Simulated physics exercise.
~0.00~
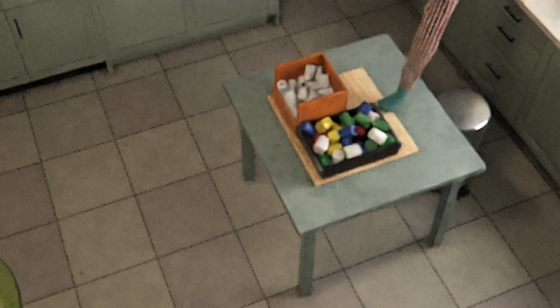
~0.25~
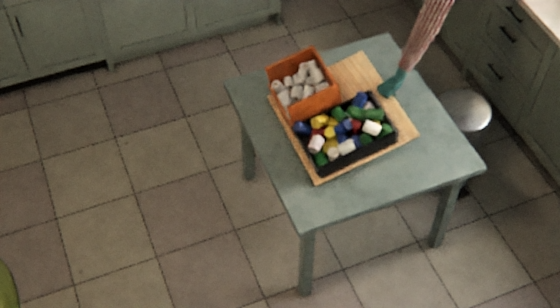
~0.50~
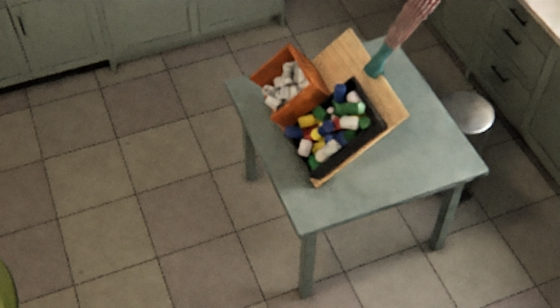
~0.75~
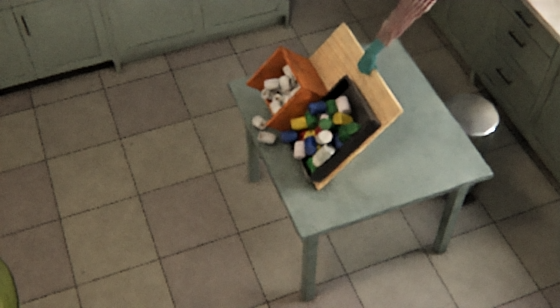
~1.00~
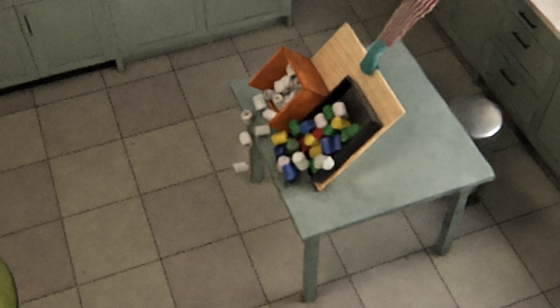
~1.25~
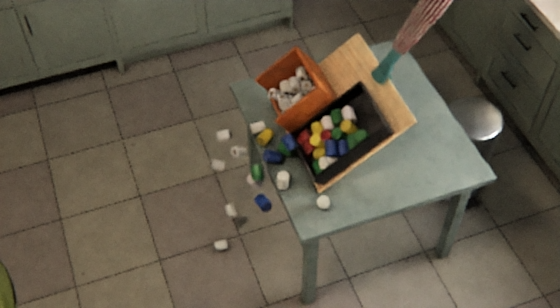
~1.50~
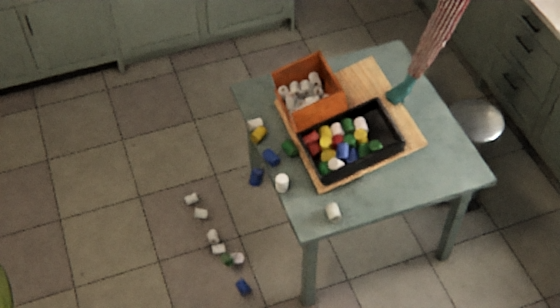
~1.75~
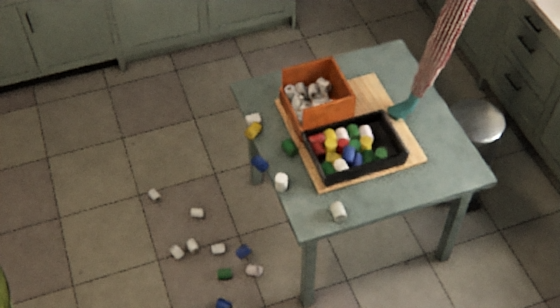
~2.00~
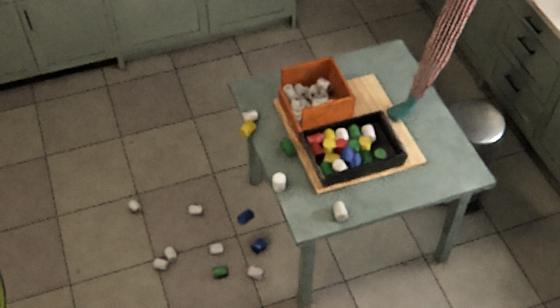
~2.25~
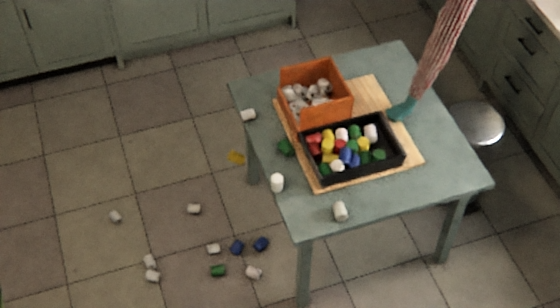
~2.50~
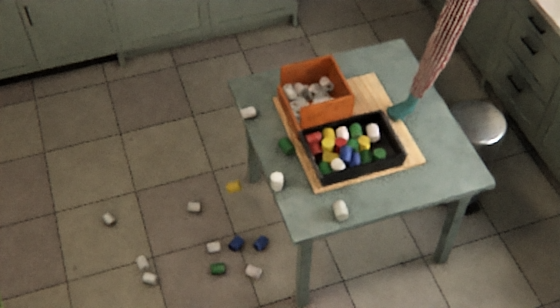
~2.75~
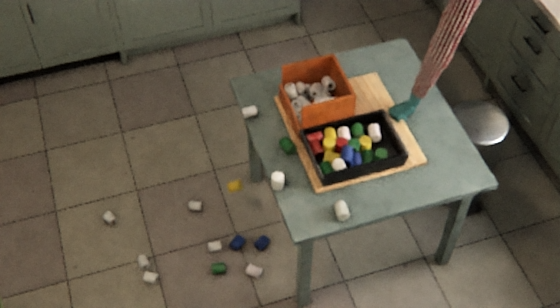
Kitchen table with a hand tilting a board of two tubs leftward, spilling jars and rolls onto the floor, then lowering it flat.
